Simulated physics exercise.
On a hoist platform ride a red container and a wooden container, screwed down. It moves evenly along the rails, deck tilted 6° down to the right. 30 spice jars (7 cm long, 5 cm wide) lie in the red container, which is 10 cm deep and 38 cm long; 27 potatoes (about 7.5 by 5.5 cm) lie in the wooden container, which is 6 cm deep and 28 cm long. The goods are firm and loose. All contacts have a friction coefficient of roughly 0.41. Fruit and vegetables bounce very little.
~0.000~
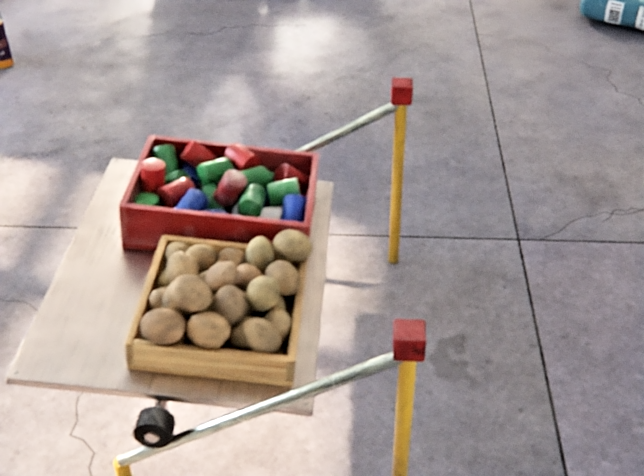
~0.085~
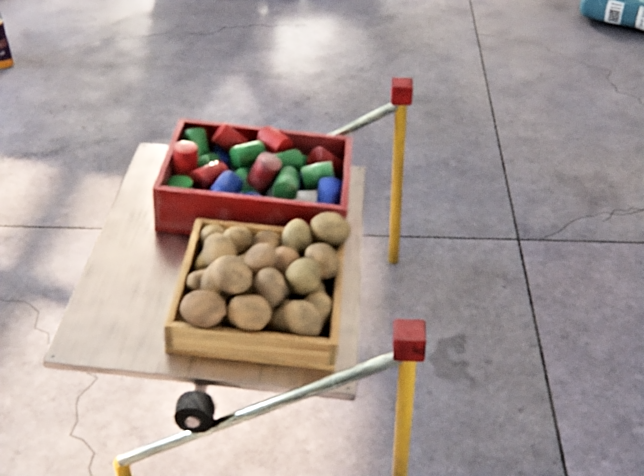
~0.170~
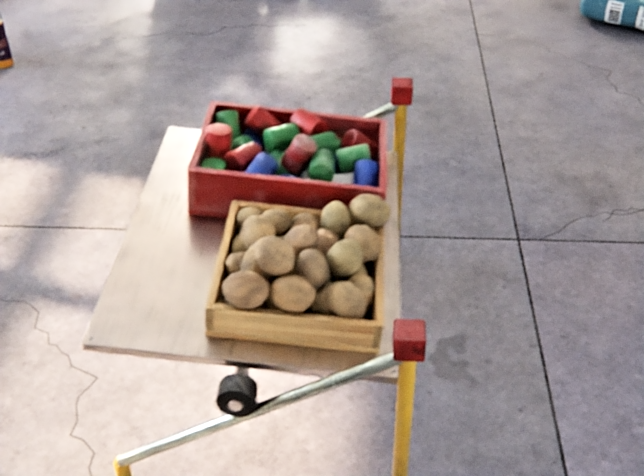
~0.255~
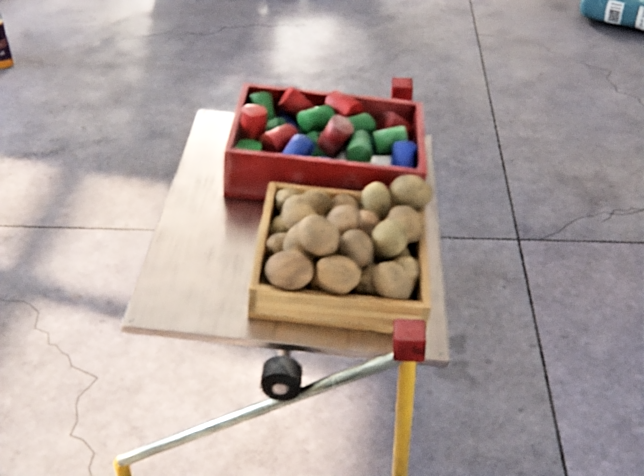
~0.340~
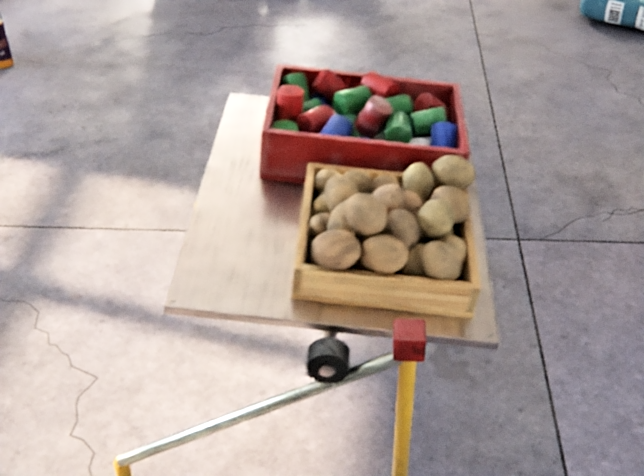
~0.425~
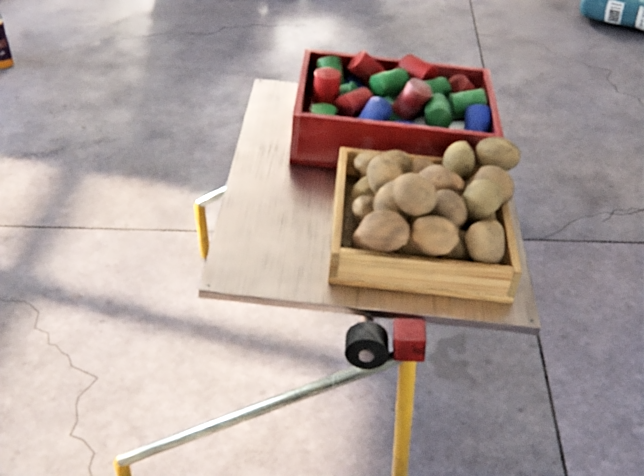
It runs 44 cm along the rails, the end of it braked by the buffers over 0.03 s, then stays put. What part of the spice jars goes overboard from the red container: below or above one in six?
Out of the red container go fewer than one in six of the spice jars.
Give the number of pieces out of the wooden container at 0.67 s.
About: Wooden container 8.
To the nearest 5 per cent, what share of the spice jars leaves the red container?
Some 0 per cent of them.
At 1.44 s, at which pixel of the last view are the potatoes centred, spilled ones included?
Around (461, 215).
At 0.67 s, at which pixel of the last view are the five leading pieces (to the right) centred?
Near (561, 244).
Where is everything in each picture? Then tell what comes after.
In the first frame (we follow the rim corner now nearest the camera), red container at (125, 205); wooden container at (133, 341); 0 cm up the rails; nothing out yet.
Red container at (159, 187); wooden container at (172, 324); 9 cm up the rails, in the second frame.
Red container at (194, 169); wooden container at (214, 306); 18 cm up the rails, in the third frame.
Red container at (231, 150); wooden container at (257, 287); 28 cm up the rails, in the fourth frame.
Red container at (269, 130); wooden container at (303, 267); 37 cm up the rails, in the fifth frame.
Red container at (300, 114); wooden container at (340, 250); 44 cm up the rails; nothing out yet, in the sixth frame.
After 0.51 s, 0 of 30 out of the red container and 3 of 27 out of the wooden container.
After 0.67 s, 0 of 30 out of the red container and 7 of 27 out of the wooden container.
After 0.89 s, 0 of 30 out of the red container and 9 of 27 out of the wooden container.
When it is over (at 1.44 s), 0 of 30 out of the red container and 10 of 27 out of the wooden container. Asked share, 0 of 30, 0 per cent.
